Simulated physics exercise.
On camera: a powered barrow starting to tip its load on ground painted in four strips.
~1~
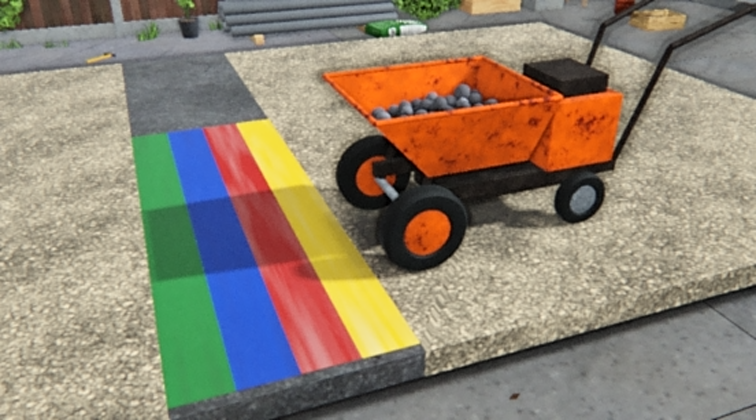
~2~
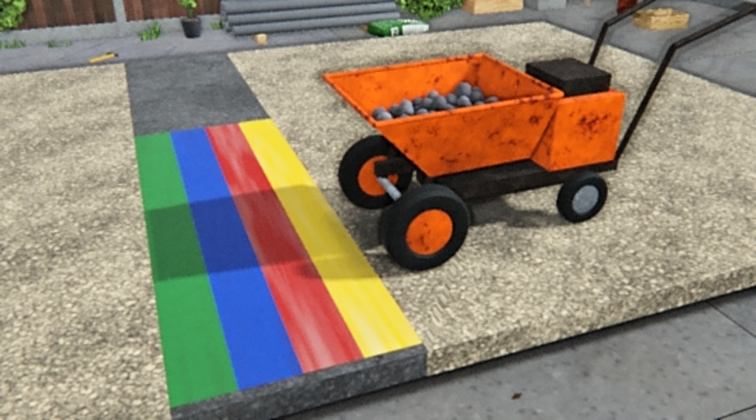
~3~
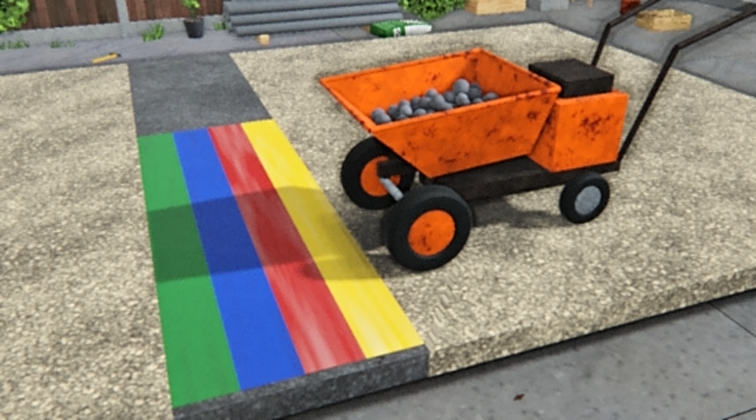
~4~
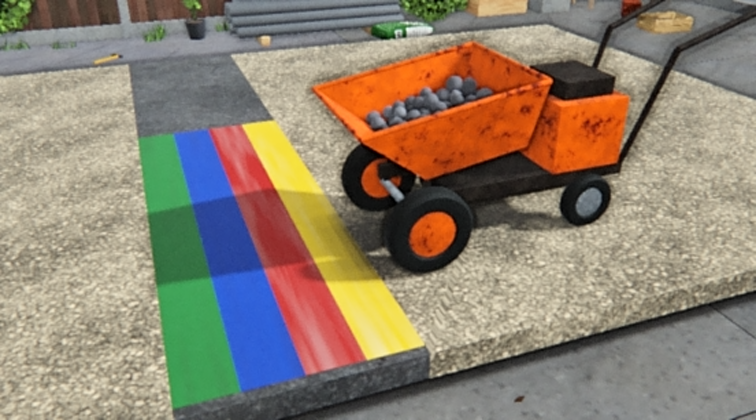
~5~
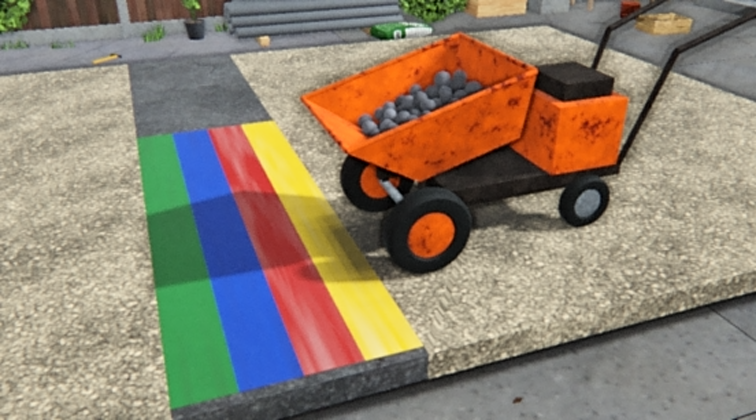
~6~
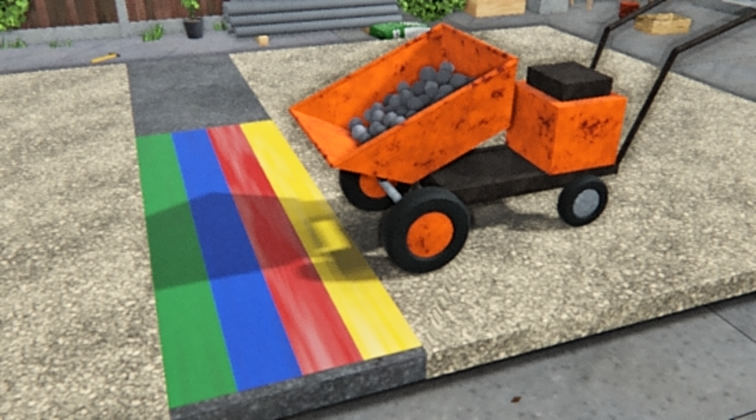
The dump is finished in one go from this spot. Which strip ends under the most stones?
The heap favours the blue strip.
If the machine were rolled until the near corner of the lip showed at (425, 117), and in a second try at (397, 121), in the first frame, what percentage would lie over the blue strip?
The first gives 20 %, the second 30 %.
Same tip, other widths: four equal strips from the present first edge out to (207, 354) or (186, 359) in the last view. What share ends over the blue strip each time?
Roughly 30 per cent, and 40 per cent.
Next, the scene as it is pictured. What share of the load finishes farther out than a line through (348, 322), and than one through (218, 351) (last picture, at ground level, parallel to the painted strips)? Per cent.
First some 70, then 20 per cent.
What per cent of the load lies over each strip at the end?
Yellow strip near 0; red strip near 5; blue strip near 40; green strip near 15.
Just after the last frame, skip tipped steeply; every one in the skip.
A moment on, skip tipped right over; roughly half in the skip; about a tenth over the red strip; roughly a third over the blue strip; about a tenth over the green strip.
Further on, skip tipped right over; roughly a third in the skip; about a tenth over the red strip; roughly a third over the blue strip; about a tenth over the green strip; about a tenth off the paint.
When it is over, skip tipped right over; roughly a third in the skip; not one over the yellow strip; about a tenth over the red strip; roughly a third over the blue strip; about a tenth over the green strip; about a tenth off the paint.
